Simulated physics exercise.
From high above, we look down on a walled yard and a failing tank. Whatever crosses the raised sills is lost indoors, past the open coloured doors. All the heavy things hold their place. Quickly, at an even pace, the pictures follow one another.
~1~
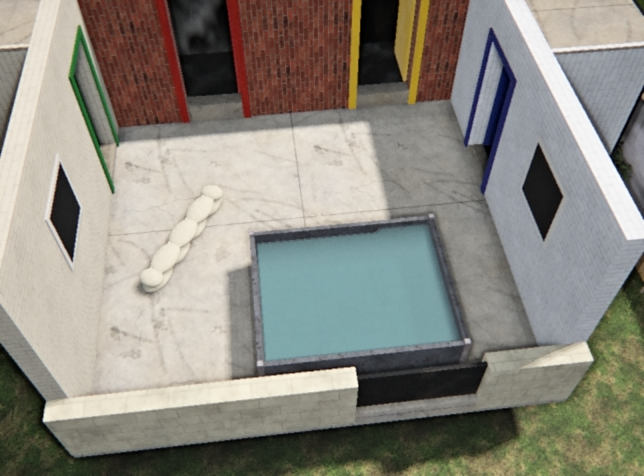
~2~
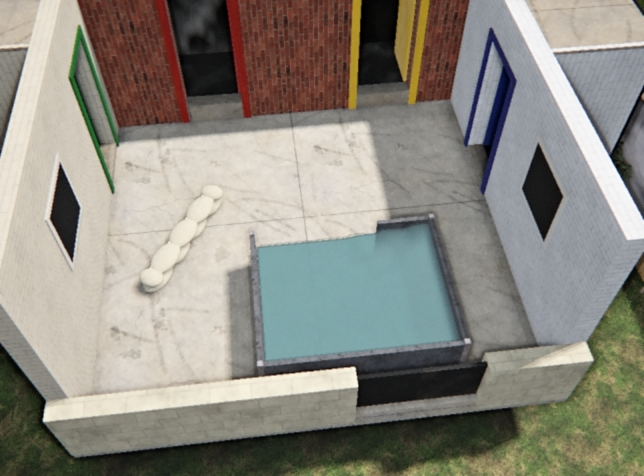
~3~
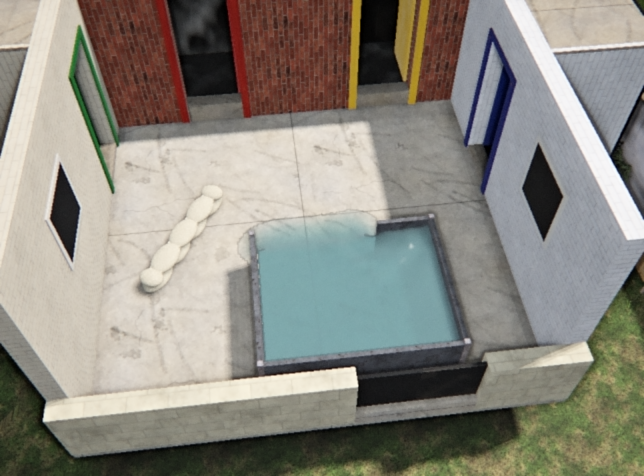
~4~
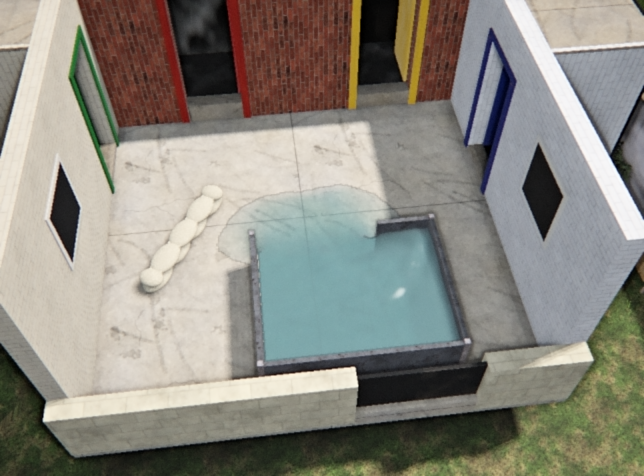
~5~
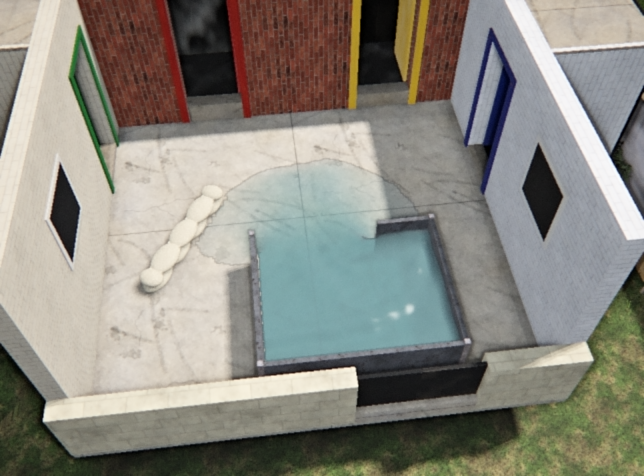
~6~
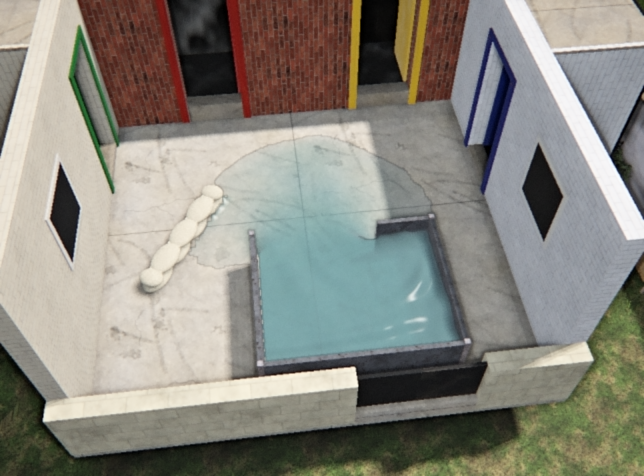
In a walled yard seen from high above, part of the far side of a water-filled tank opens, and water pours through the gap, spreading in a widening sheet across the pale floor and reaching a row of sandbags.
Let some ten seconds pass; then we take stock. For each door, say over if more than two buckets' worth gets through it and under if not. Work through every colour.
In order: The yellow door lets in little enough there; the blue door lets too much in there; the red door lets in little enough there; the green door lets too much in there.
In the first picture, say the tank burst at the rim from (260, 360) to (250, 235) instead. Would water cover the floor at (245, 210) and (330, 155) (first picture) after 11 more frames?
Going through them in order, the first ends up waterlogged and the second left dry.
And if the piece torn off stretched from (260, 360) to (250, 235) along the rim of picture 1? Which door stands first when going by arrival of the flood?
That would be the green door.
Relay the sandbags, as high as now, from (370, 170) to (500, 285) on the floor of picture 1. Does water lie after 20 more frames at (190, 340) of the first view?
There: Spared.
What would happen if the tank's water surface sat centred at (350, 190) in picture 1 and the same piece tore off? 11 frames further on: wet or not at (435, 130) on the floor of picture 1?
Point status: Waterlogged.
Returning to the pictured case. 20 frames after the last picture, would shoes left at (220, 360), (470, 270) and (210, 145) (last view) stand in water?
As listed, the points end up soaked, high and dry and soaked.
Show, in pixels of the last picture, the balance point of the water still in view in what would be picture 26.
It's close to (304, 207).
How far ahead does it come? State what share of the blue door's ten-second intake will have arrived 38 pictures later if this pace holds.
Share at that point: Close to 75 in a hundred.
A moment on, water covers 40 % of the floor; the yellow door wet at the sill, nothing in, the blue door not reached, the red door wet at the sill, nothing in, the green door not reached.
Next, water covers 45 % of the floor; the yellow door wet at the sill, nothing in, the blue door wet at the sill, nothing in, the red door wet at the sill, nothing in, the green door not reached.
Then, water covers 75 % of the floor; the yellow door wet at the sill, nothing in, the blue door under two buckets in, the red door wet at the sill, nothing in, the green door over two buckets in.
Later, water covers 95 % of the floor; the yellow door wet at the sill, nothing in, the blue door over two buckets in, the red door wet at the sill, nothing in, the green door far over two buckets in.
In the end, water covers 95 % of the floor; the yellow door wet at the sill, nothing in, the blue door over two buckets in, the red door wet at the sill, nothing in, the green door far over two buckets in.
